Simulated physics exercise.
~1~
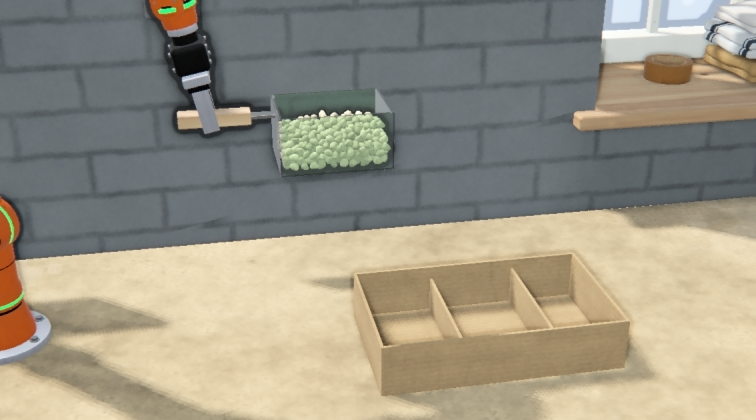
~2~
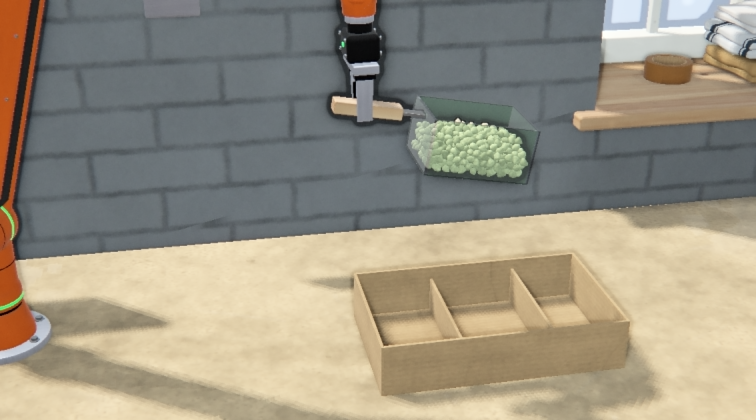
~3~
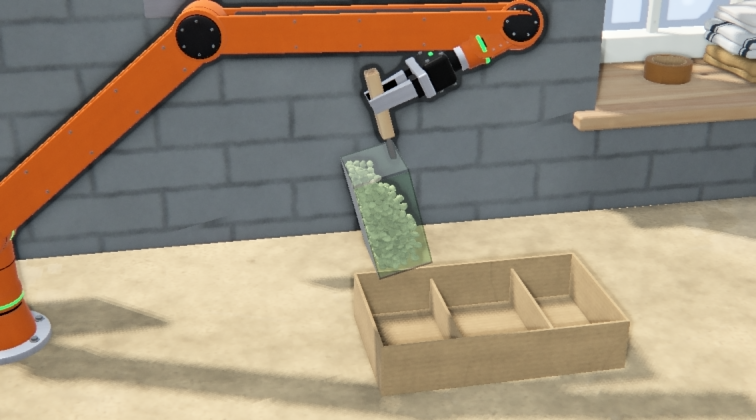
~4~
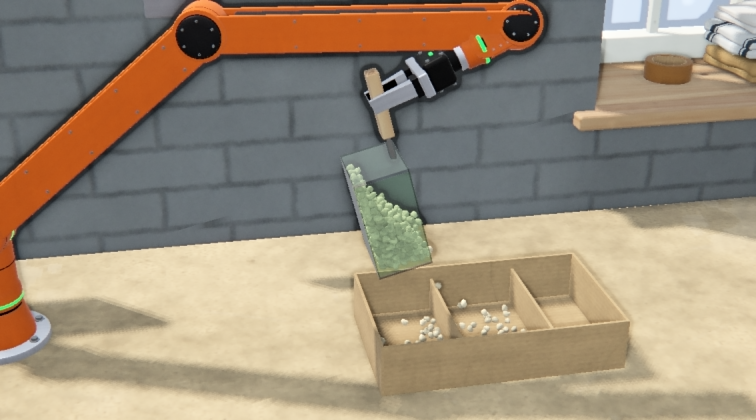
On a sandy-coloured table top before a grey brick wall, a wooden crate divided into three parts stands near a window sill. An orange robot arm holds a clear box by its wooden handle, filled with a heap of small pale green beans. The arm carries the box to the right, tipping it slightly forward. It then brings the box lower and tilts it steeply over the crate's left end, and the beans slump toward the lower edge. Finally some spill out and scatter across the left and middle parts, while most remain in the box and the right part stays empty.
